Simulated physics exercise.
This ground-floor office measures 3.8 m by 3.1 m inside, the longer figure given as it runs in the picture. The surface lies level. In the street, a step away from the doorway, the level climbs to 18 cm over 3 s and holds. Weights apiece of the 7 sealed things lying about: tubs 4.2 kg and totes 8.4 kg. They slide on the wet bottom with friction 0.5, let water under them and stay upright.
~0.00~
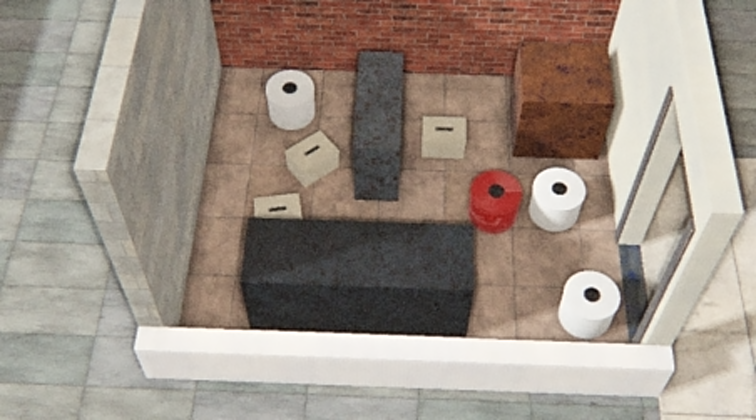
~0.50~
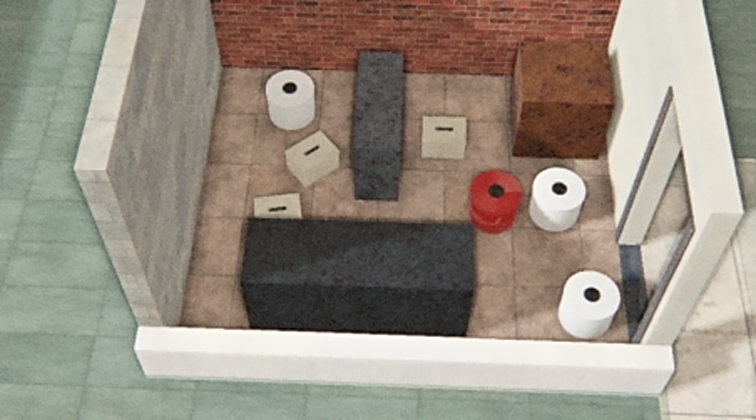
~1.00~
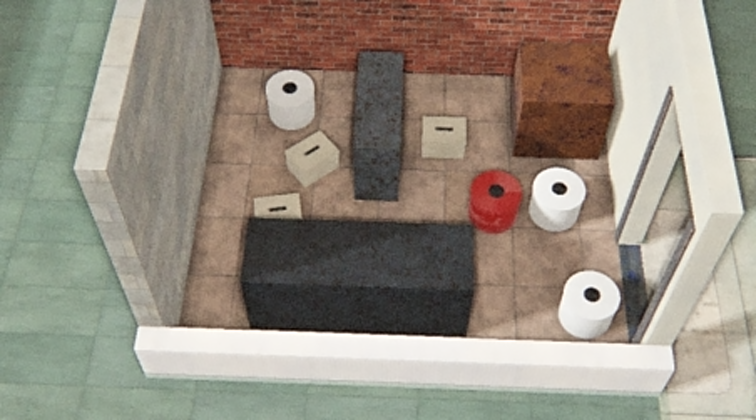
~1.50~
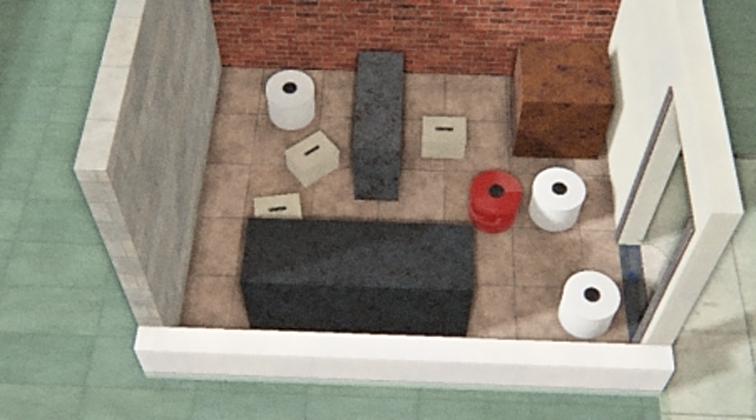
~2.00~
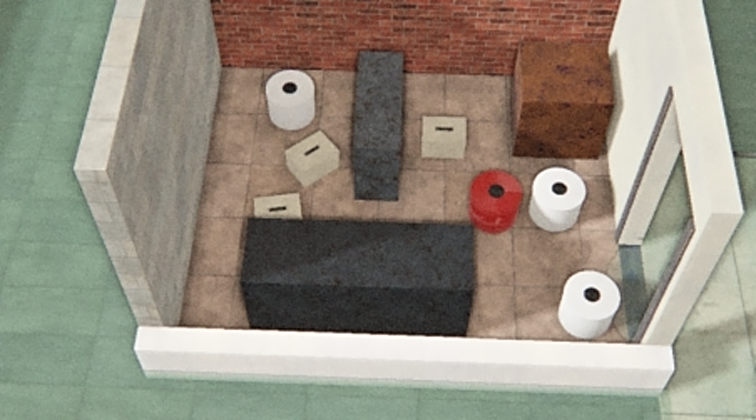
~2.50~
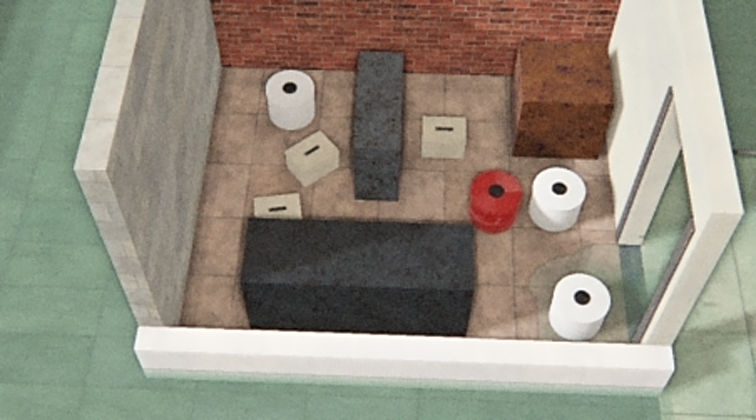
The clip opens on a brick-backed room seen from above, with dark blocks, pale boxes, white tubs and a red one standing still. Greenish water spreads over the grey paving outside, then seeps through the doorway at right, where a shallow pool forms and the nearest white tub shifts slightly left.
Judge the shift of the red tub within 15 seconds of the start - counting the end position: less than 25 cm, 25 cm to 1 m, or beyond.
The red tub slides a little.
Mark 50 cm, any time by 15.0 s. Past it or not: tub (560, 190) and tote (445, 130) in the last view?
In that order: Less, past it.
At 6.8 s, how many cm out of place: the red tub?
About 80 cm.
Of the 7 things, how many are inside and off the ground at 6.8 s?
2 of them.
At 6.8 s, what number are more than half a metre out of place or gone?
By then 3.
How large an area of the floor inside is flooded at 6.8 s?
About 9.0 m2.
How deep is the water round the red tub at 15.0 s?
Roughly 11 cm.
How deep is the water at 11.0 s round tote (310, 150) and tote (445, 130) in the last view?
About 8 and 12 cm.
After 3.5 s the red tub is near (493, 187), 0.1 m from its start, aground; 1 afloat.
After 6.8 s the red tub is near (491, 110), 0.9 m from its start, afloat; 2 afloat.
After 11.0 s the red tub is near (492, 130), 0.6 m from its start, afloat; 7 afloat.
After 15.0 s the red tub is near (532, 161), 0.4 m from its start, afloat; 6 afloat.
